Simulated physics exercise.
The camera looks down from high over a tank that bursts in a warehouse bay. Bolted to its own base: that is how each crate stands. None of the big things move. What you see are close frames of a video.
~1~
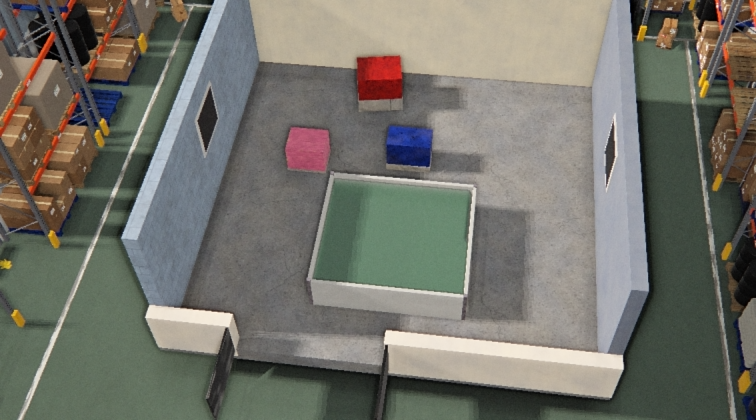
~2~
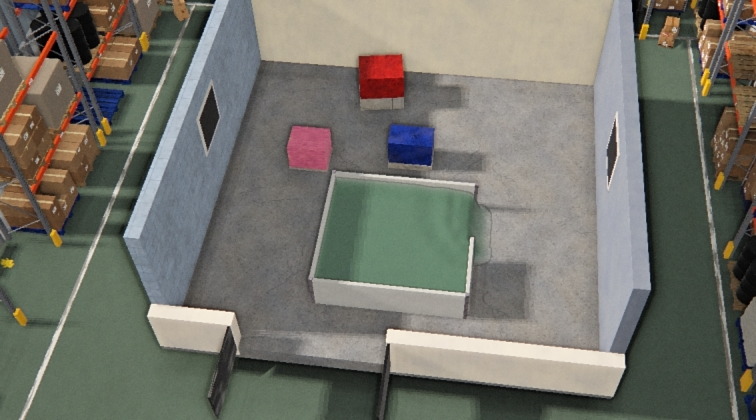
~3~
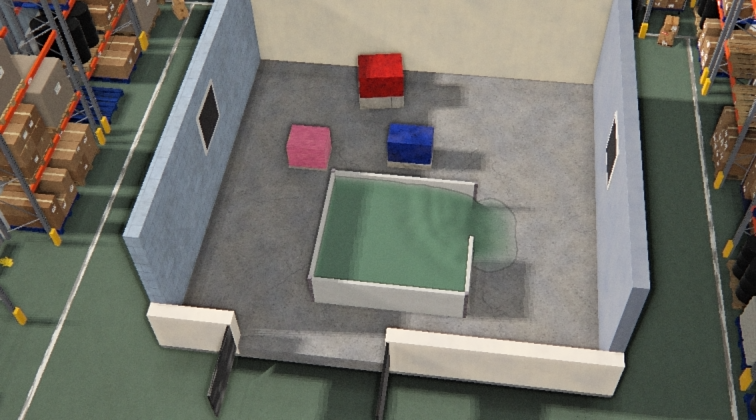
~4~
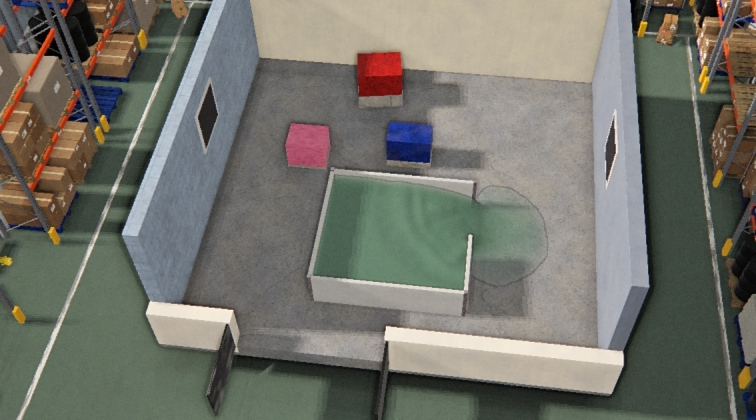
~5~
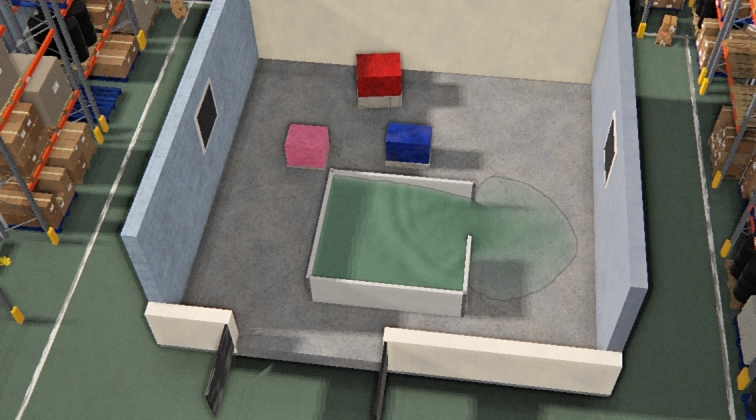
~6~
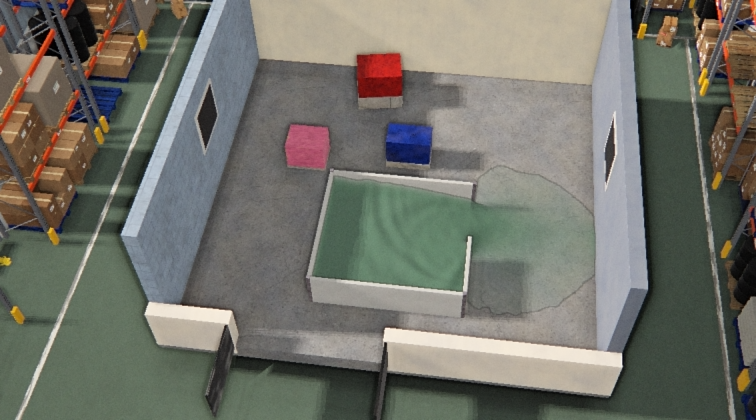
Green water pouring through a gap in the right side of a white-walled tank, spreading rightward across a grey warehouse floor.
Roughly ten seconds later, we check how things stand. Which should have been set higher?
Outcome: The red crate is left dry; the pink crate is left wet; the blue crate is left dry.
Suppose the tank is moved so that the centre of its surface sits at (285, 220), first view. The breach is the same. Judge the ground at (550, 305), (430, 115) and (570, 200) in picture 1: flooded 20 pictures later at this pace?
As listed: Awash, clear, covered.
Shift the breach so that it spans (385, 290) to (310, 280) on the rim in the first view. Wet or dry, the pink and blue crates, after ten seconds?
The pink crate is not reached; the blue crate is not reached.
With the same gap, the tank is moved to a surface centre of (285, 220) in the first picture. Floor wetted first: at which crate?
Answer: The one in blue.
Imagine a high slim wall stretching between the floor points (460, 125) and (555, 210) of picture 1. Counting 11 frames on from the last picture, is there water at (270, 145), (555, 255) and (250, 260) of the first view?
In that order: Clear, awash, free of water.
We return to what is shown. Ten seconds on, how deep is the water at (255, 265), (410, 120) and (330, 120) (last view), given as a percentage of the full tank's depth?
First spot roughly 4 %, second 14 %, third 6 %.
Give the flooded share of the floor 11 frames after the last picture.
That comes to about 25 per cent.
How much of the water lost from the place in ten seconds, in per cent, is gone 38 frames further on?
Share gone: About 30 %.
A moment on, water covers 15 % of the floor; the red crate not reached, the pink crate not reached, the blue crate not reached.
Next, water covers 25 % of the floor; the red crate not reached, the pink crate not reached, the blue crate not reached.
Then, water covers 35 % of the floor; the red crate not reached, the pink crate not reached, the blue crate not reached.
Later, water covers 70 % of the floor; the red crate water round its plinth, the pink crate water round its plinth, the blue crate water round its plinth.
In the end, water covers 100 % of the floor; the red crate stayed above the water, the pink crate was topped, the blue crate stayed above the water.
